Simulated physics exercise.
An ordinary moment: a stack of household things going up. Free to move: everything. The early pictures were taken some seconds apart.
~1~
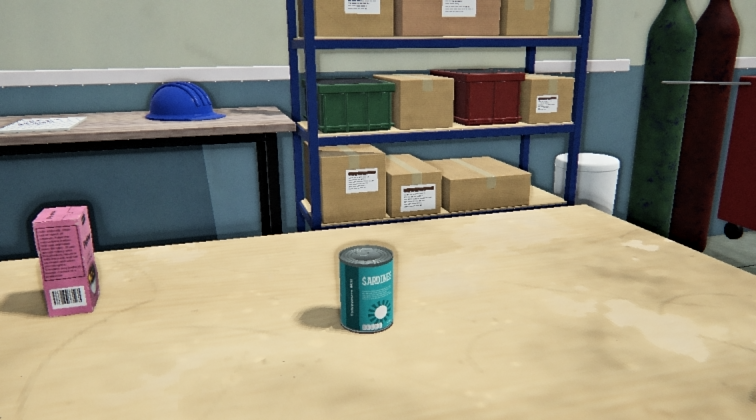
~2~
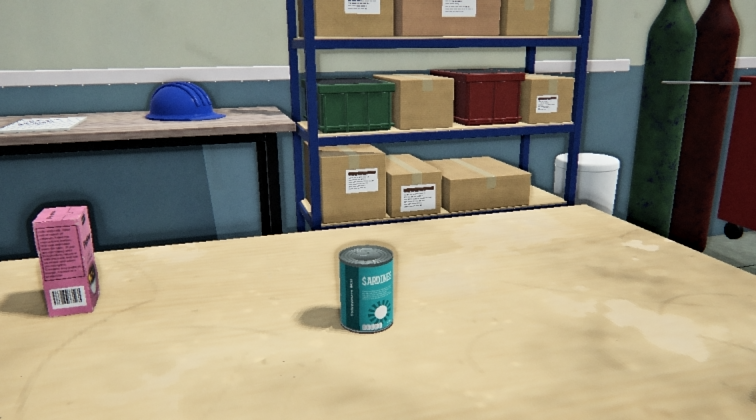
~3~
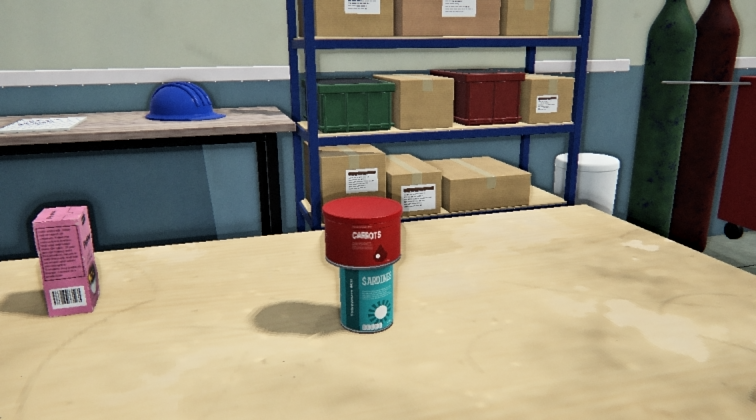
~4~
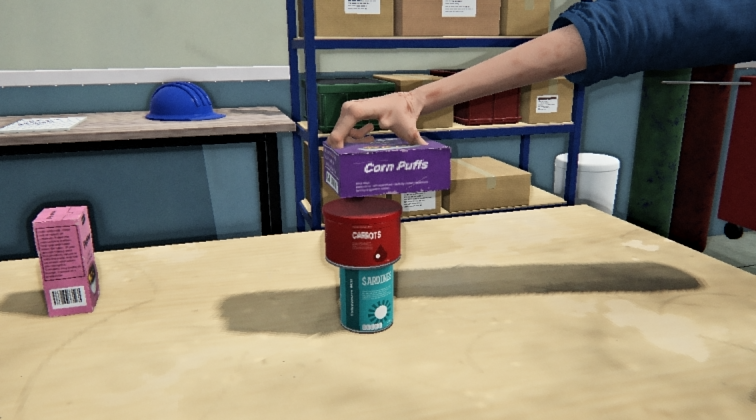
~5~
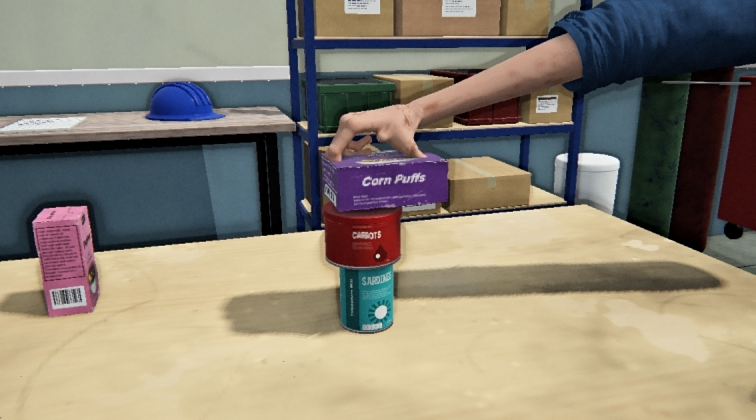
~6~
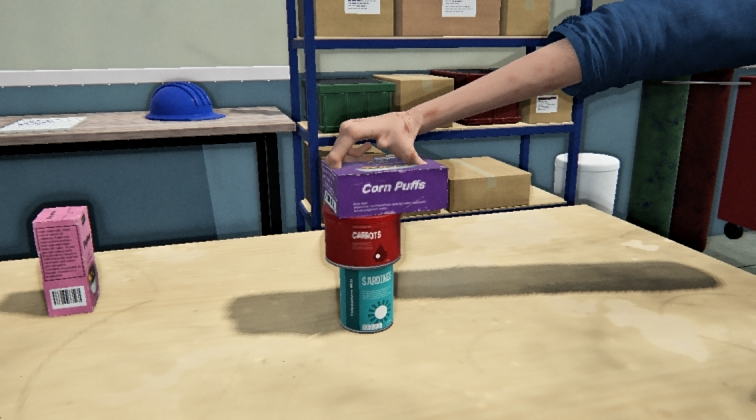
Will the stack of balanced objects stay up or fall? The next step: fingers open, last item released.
The stack stays intact.
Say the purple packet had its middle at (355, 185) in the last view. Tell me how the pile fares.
It stays stable.
Then, 0.50 s later than the last frame, all is still.
Then, 1.30 s later than the last frame, purple packet resting near (384, 185).
When it is over, all 4 as before. End places, in pixels of the last picture, purple packet near (384, 185). The pile keeps its balance.
